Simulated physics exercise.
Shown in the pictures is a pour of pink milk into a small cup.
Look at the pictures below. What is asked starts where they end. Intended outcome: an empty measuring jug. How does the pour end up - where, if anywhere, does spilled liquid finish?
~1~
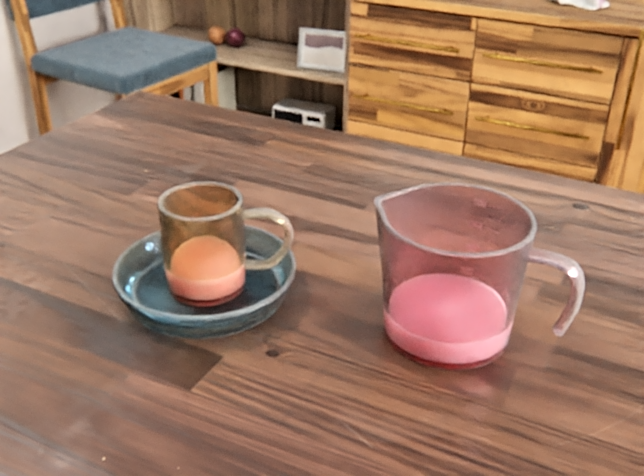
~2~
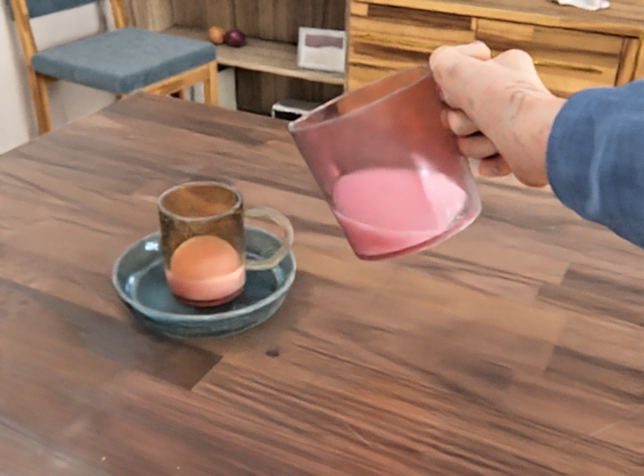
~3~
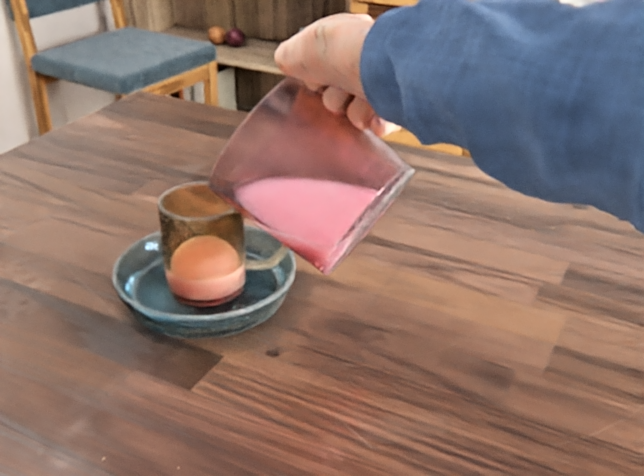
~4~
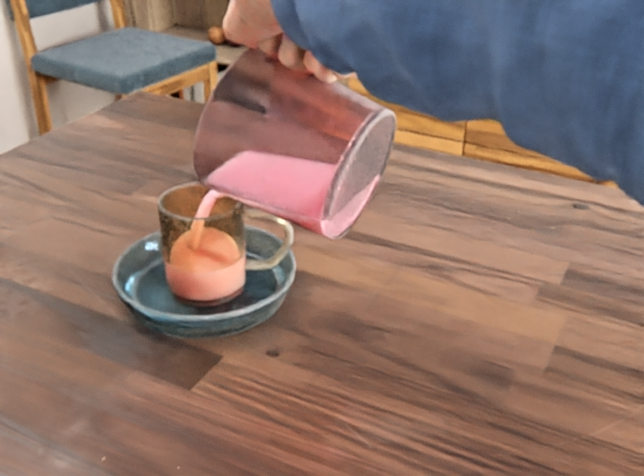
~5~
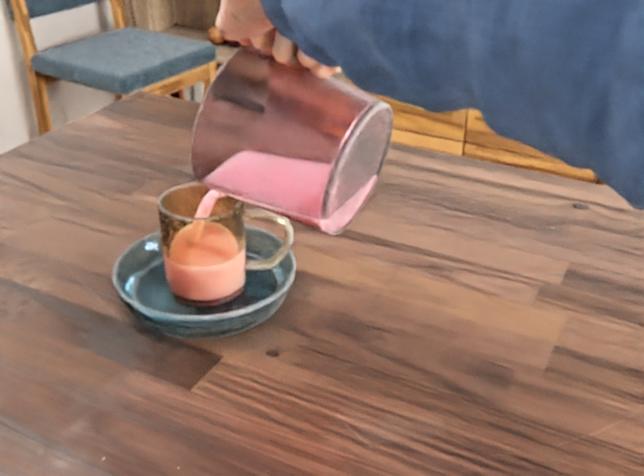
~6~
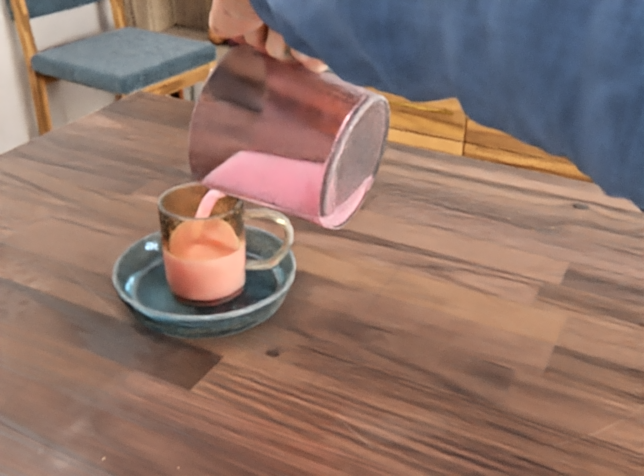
Nothing spills.
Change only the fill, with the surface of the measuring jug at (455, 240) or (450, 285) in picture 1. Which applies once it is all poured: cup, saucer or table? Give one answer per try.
In turn: Over both, saucer too.
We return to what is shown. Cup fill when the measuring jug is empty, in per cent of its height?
About 80 per cent.
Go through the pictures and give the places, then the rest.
Nothing is moving yet; measuring jug (452, 273) about a quarter full; cup (204, 240) about a quarter full; saucer (152, 316) dry, in the first picture.
The measuring jug is picked up; measuring jug (388, 160) tipped 25° with all of its load; cup about a quarter full, surface at (205, 261), in the second picture.
The measuring jug leans over the cup; measuring jug (311, 174) tipped 60° with all of its load; cup (204, 240) about a quarter full, in the third picture.
The pink milk is flowing; measuring jug (296, 145) tipped 75° with about three quarters of its load; cup about a third full, surface at (205, 253), in the fourth picture.
The pink milk is flowing; measuring jug (293, 142) tipped 80° with about two thirds of its load; cup (204, 240) about a third full, in the fifth picture.
The pink milk is flowing; measuring jug (291, 138) tipped 80° with about half of its load; cup about half full, surface at (204, 242); saucer (152, 316) dry, in the sixth picture.
Next, the cup is about two thirds full; the saucer is dry.
After that, the cup is about three quarters full; the saucer is dry.
Finally, the cup is about three quarters full; the saucer is dry.
